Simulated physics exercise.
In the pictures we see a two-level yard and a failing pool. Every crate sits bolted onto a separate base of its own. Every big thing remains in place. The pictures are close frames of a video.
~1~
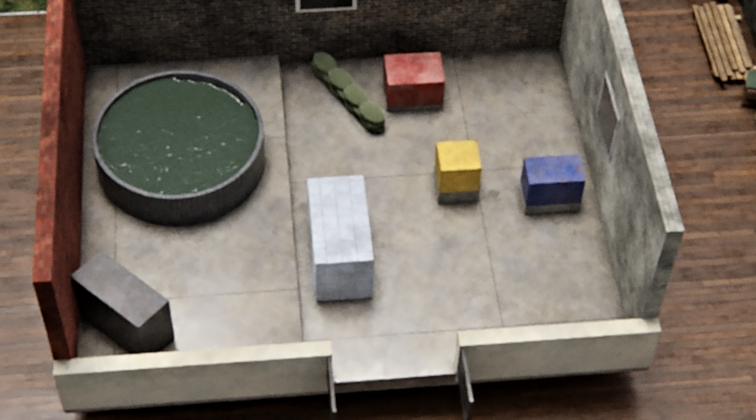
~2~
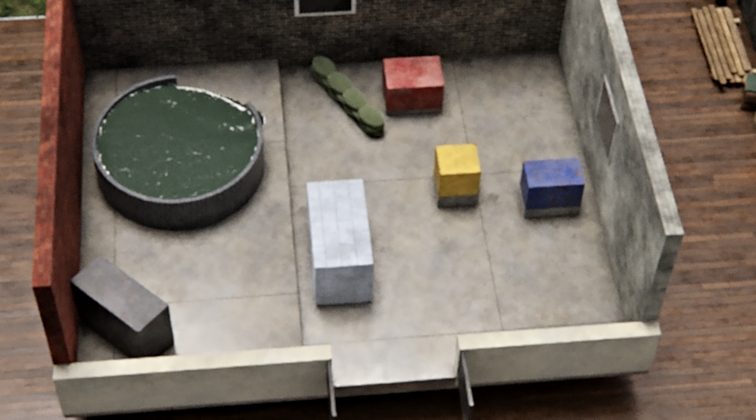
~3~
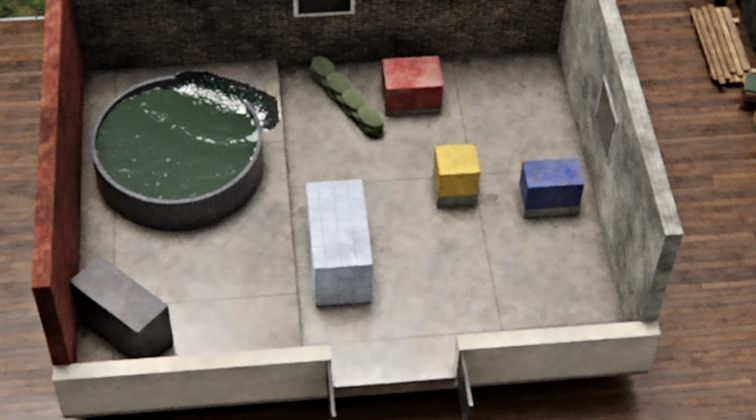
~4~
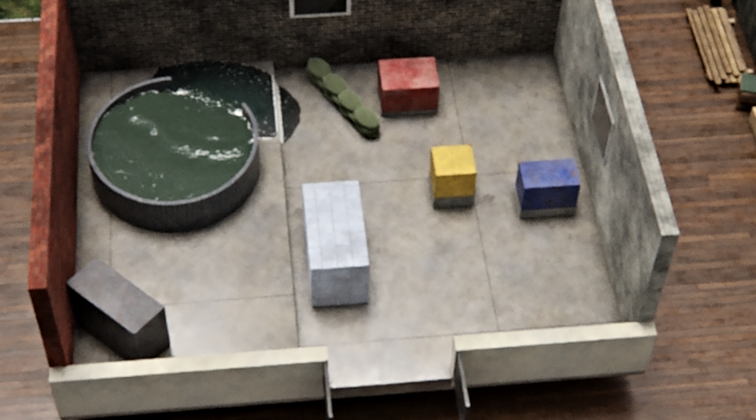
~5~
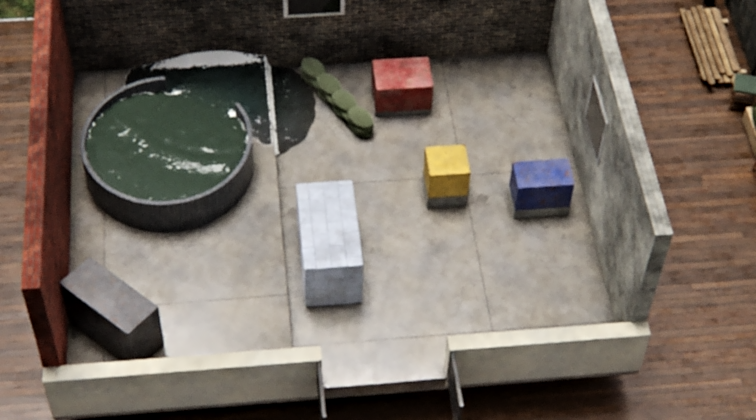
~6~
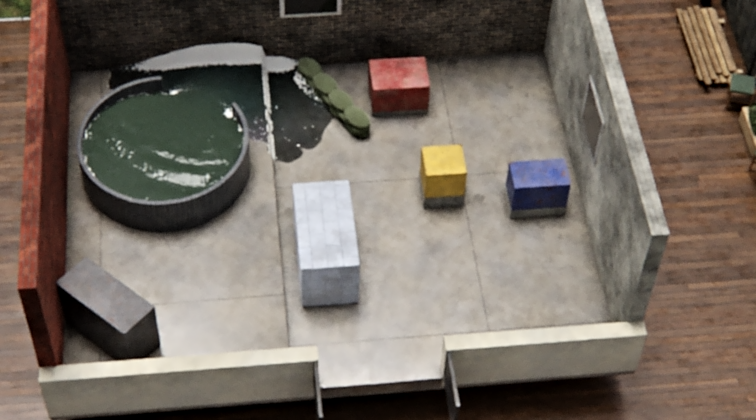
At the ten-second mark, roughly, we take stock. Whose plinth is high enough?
One by one: The red crate is going to be reached by the water; the yellow crate is going to stay clear of the water; the blue crate is going to stay clear of the water.
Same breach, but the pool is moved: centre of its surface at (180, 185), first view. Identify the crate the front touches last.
The blue-painted one comes last.
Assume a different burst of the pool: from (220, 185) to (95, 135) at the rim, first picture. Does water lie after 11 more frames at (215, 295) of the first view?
That spot: Submerged.
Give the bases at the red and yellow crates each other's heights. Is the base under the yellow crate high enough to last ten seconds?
Verdict on yellow crate: It gets flooded.
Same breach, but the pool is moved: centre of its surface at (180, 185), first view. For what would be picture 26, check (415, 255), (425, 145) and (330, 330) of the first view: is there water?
As listed: Flooded, awash, not flooded.
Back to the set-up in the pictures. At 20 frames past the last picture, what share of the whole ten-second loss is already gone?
Note - share reached: 0 %.
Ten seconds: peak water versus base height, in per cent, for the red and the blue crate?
170 and 60 per cent, in that order.
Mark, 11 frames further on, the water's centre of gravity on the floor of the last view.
At about (204, 132).
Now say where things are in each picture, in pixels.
Still water in the round tank at (179, 135), in the first frame.
The front is at a hidden place, out from the gap on the round tank's far side, in the second frame.
The front is at a hidden place, out from the gap on the round tank's far side, in the third frame.
Water pours out on the round tank's far side and has run to (164, 68), in the fourth frame.
Water pours out on the round tank's far side and has run to (303, 88), in the fifth frame.
Water pours out on the round tank's far side and has run to (312, 66), in the sixth frame.
A moment on, water covers 15 % of the floor; the red crate water round its plinth, the yellow crate not reached, the blue crate not reached.
Next, water covers 25 % of the floor; the red crate water round its plinth, the yellow crate not reached, the blue crate not reached.
Then, water covers 50 % of the floor; the red crate water round its plinth, the yellow crate water round its plinth, the blue crate not reached.
Later, water covers 80 % of the floor; the red crate water round its plinth, the yellow crate water round its plinth, the blue crate water round its plinth.
In the end, water covers 95 % of the floor; the red crate was topped, the yellow crate stayed above the water, the blue crate stayed above the water.
